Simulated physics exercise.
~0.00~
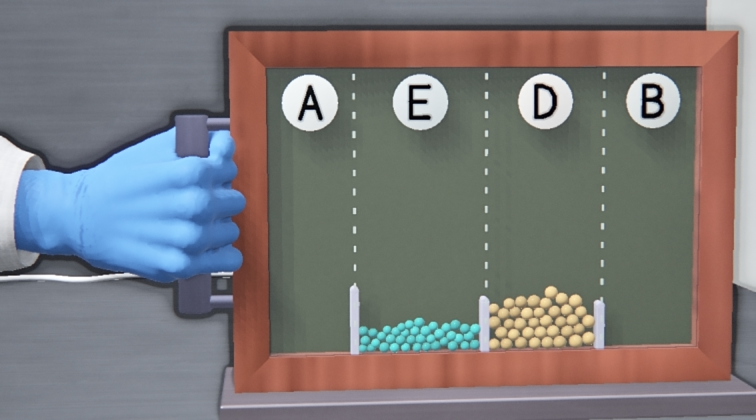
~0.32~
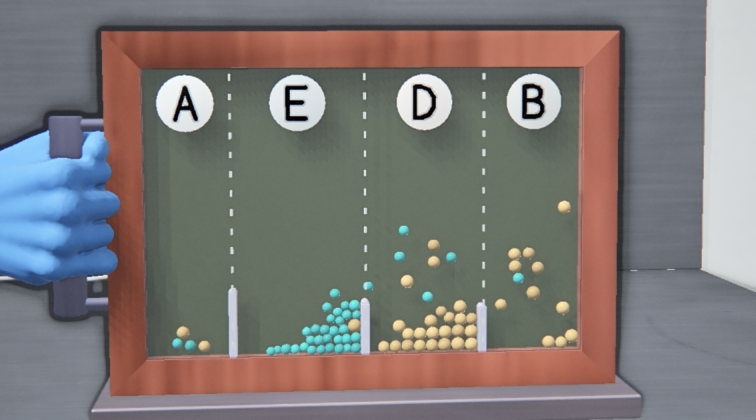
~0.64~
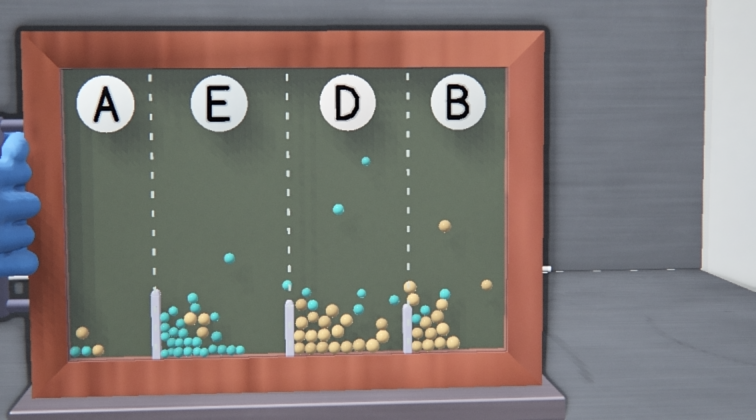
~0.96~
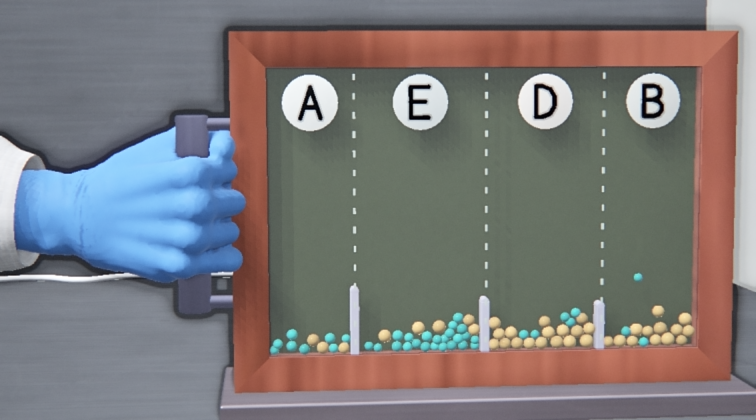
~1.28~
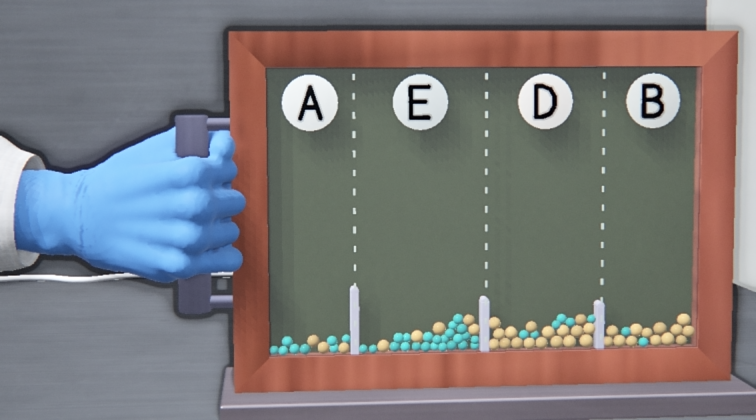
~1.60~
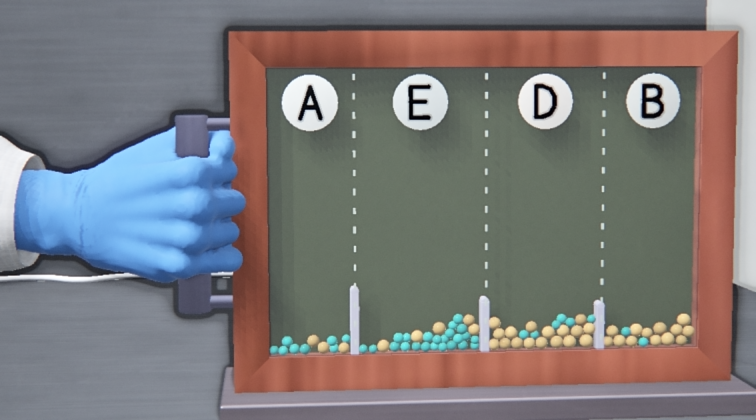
A gloved hand slid a wood-framed, see-through box of turquoise and tan beads left and then back to where it began, tossing the beads over the low dividers until they settled, partly mixed, along the bottom of all four lettered strips.
